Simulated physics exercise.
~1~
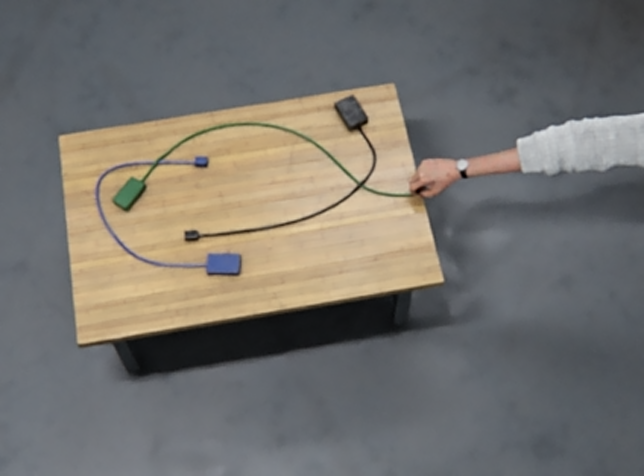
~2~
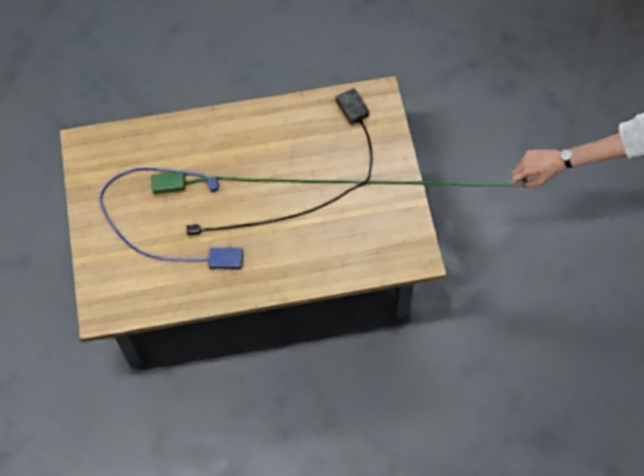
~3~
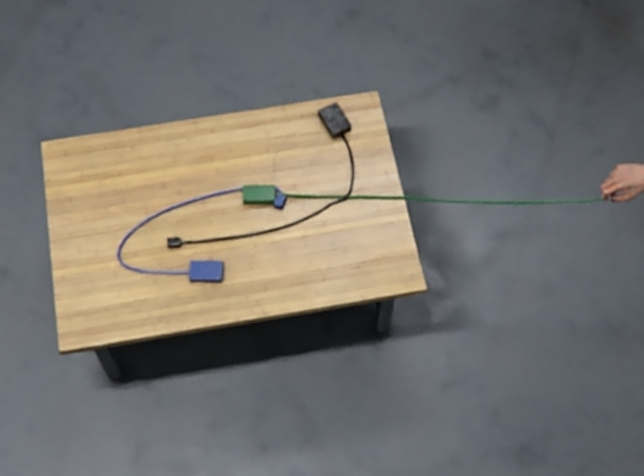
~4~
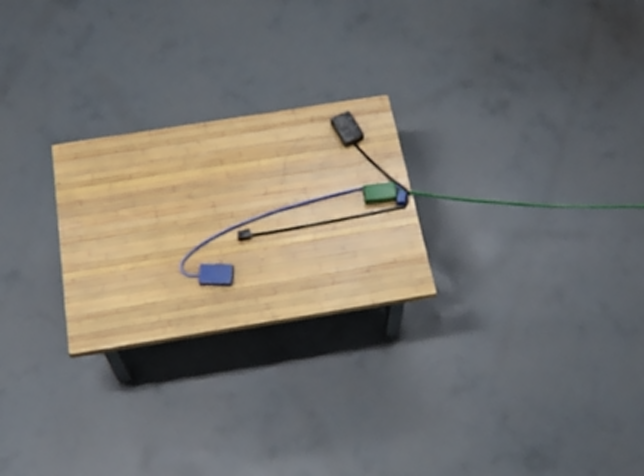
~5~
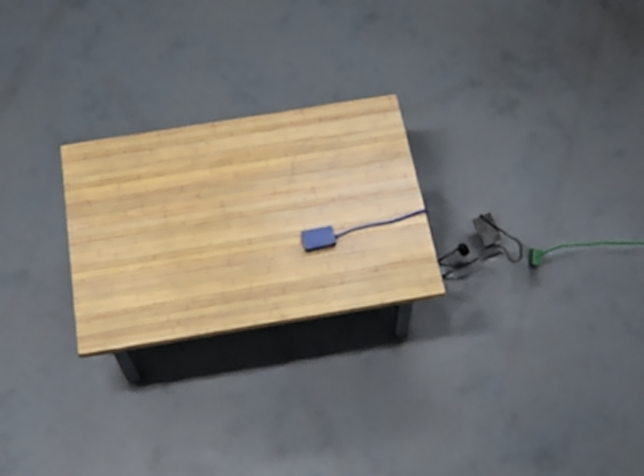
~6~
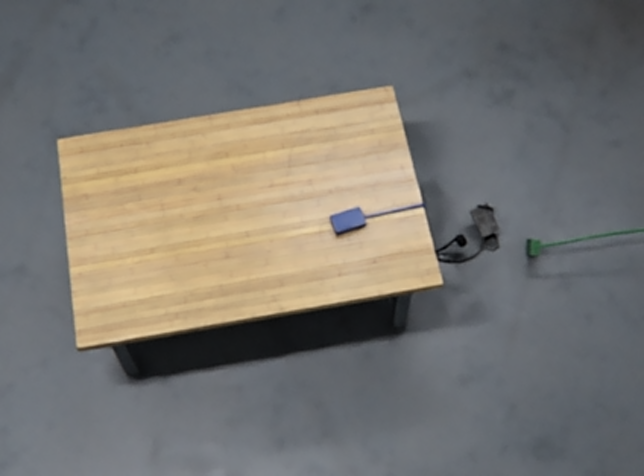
A hand in a pale sleeve grips the end of a green cable at the right edge of a wooden table, seen from above on a grey floor. The cable's green charger lies at the left, among a blue cable with its charger near the front and a black one with its charger at the back right. The hand pulls rightwards, straightening the green cable and dragging its charger into the blue plug, then both across the table. The black cable is swept along, and the green and black chargers go over the right edge. Finally, only the blue charger remains on top, drawn near that edge, its cable trailing over.
